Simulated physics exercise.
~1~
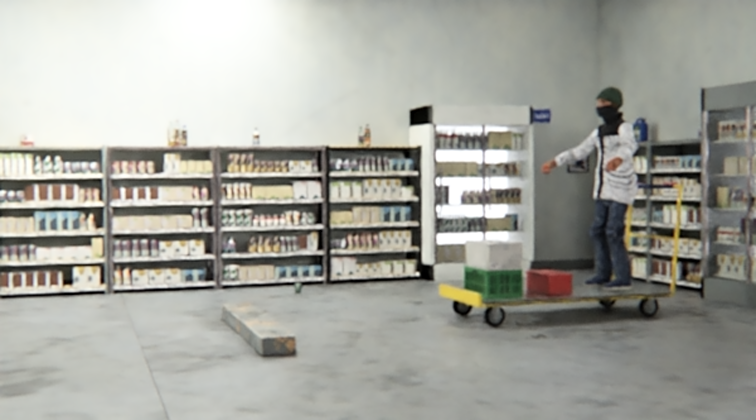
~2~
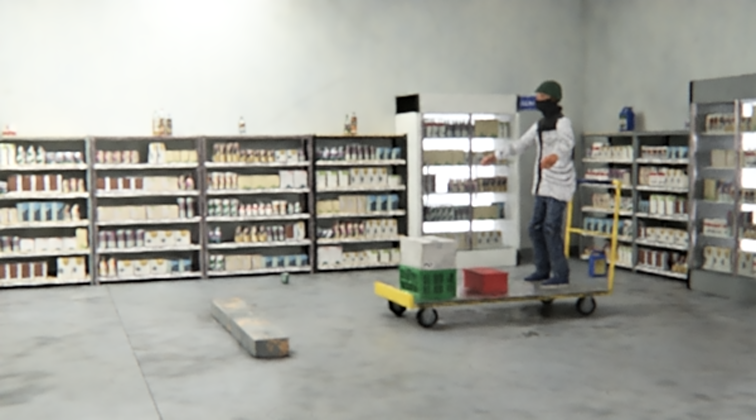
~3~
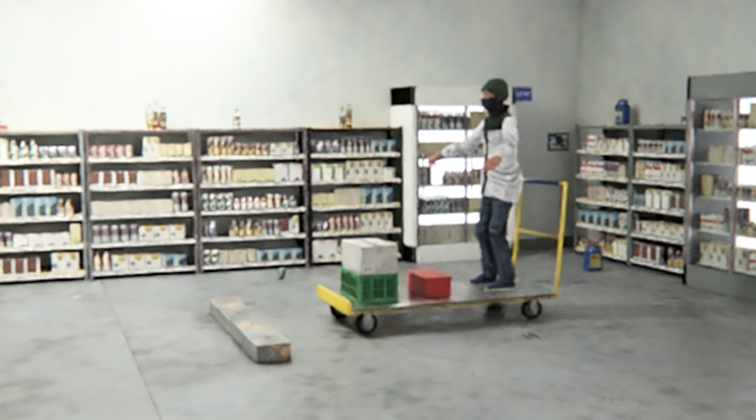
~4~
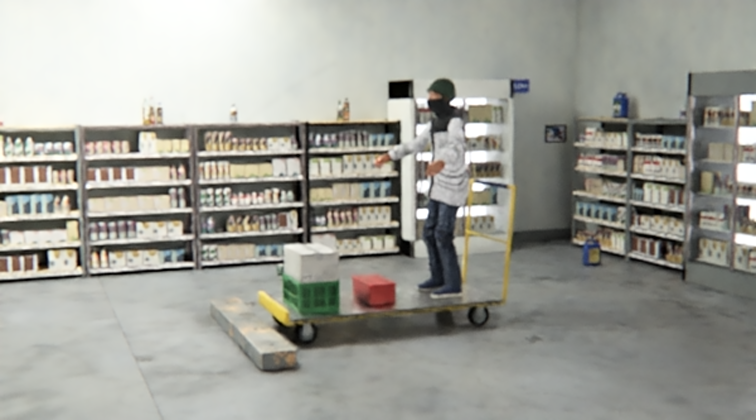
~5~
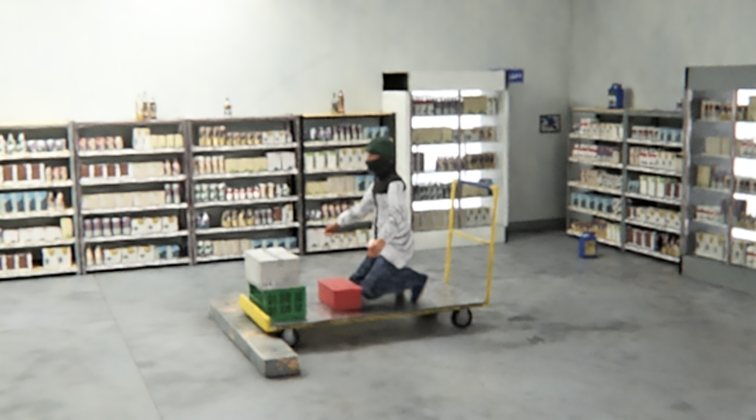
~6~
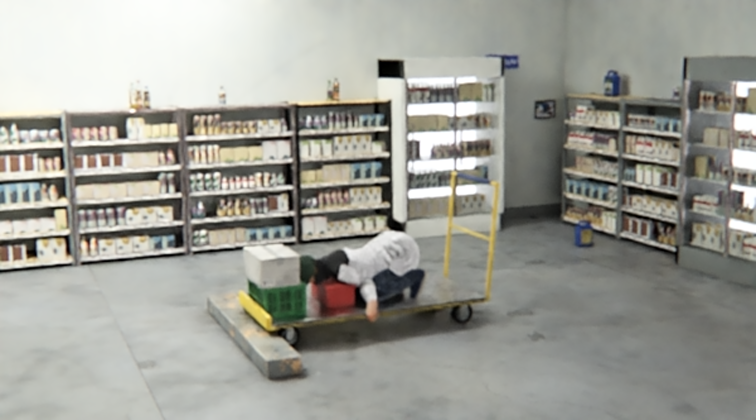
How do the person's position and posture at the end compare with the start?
At the start the person was standing upright on the trolley over on the right side of the view. By the end they were farther left and lower, slumped forward on the trolley's deck near the middle.
